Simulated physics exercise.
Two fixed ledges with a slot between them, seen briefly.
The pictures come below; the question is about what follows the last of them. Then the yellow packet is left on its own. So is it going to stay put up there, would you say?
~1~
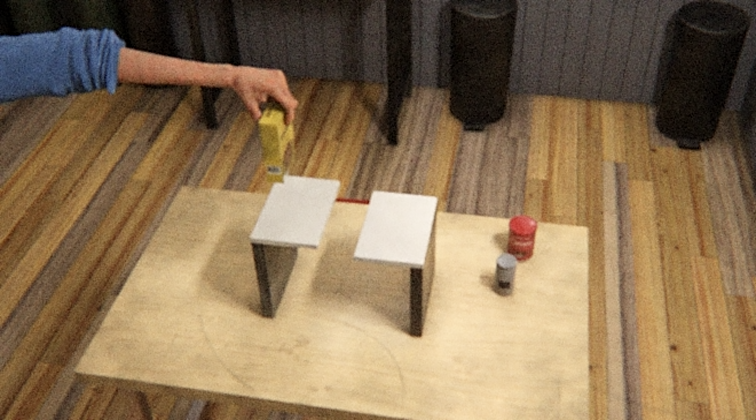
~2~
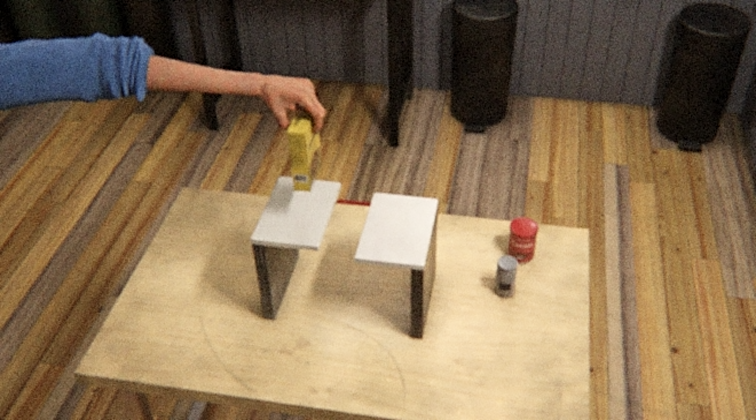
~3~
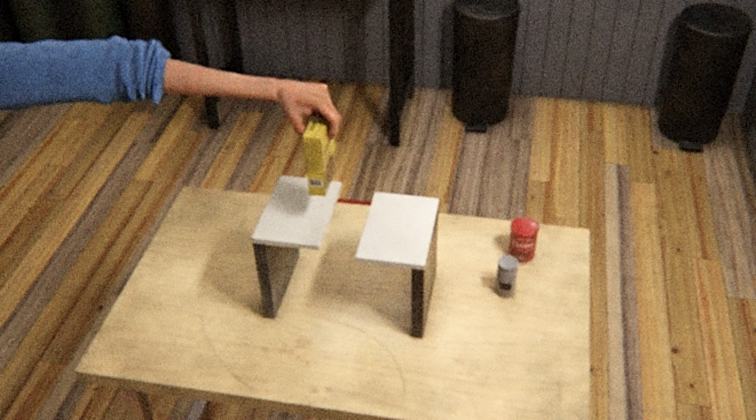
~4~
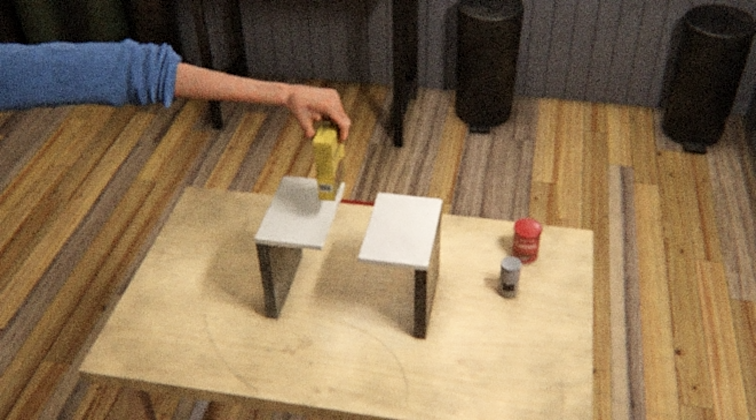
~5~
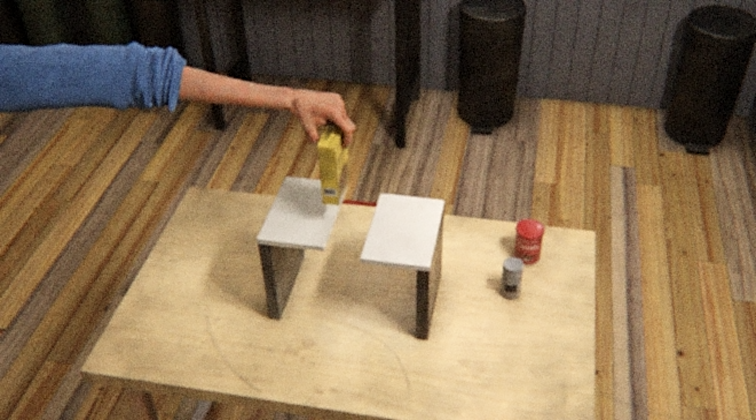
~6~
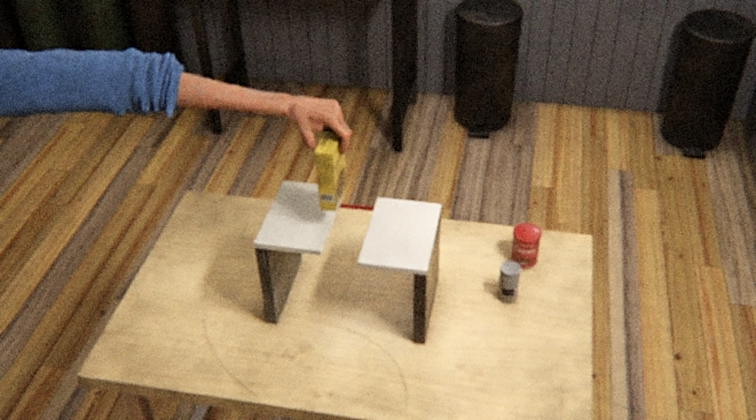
Yes - oh, it is stranded at the gap.
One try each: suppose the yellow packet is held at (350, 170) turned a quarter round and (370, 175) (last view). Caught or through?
Held; held.
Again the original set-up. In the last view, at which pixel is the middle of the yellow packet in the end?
It ends up near (376, 222).
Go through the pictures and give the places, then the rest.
The first frame shows on its way; yellow packet (278, 141); red tin (522, 239).
The second frame shows on its way; yellow packet (305, 150); red tin (522, 241).
The third frame shows on its way; yellow packet (320, 154); red tin (523, 241).
The fourth frame shows on its way; yellow packet (330, 159); red tin (526, 242).
The fifth frame shows poised above the slot; yellow packet (334, 163); red tin (529, 243).
The sixth frame shows poised above the slot; yellow packet (331, 170); red tin (526, 246).
Then, 0.20 s after the last picture, yellow packet slid a little near (333, 187).
Then, 0.50 s after the last picture, yellow packet tipped 43° from how it was near (357, 201).
Then, 0.60 s after the last picture, yellow packet on its side near (374, 221).
At rest, tipped over on the stand or table, yellow packet; the other 2 in place. Seen from the same camera at the end, yellow packet near (376, 223). The packet is caught.
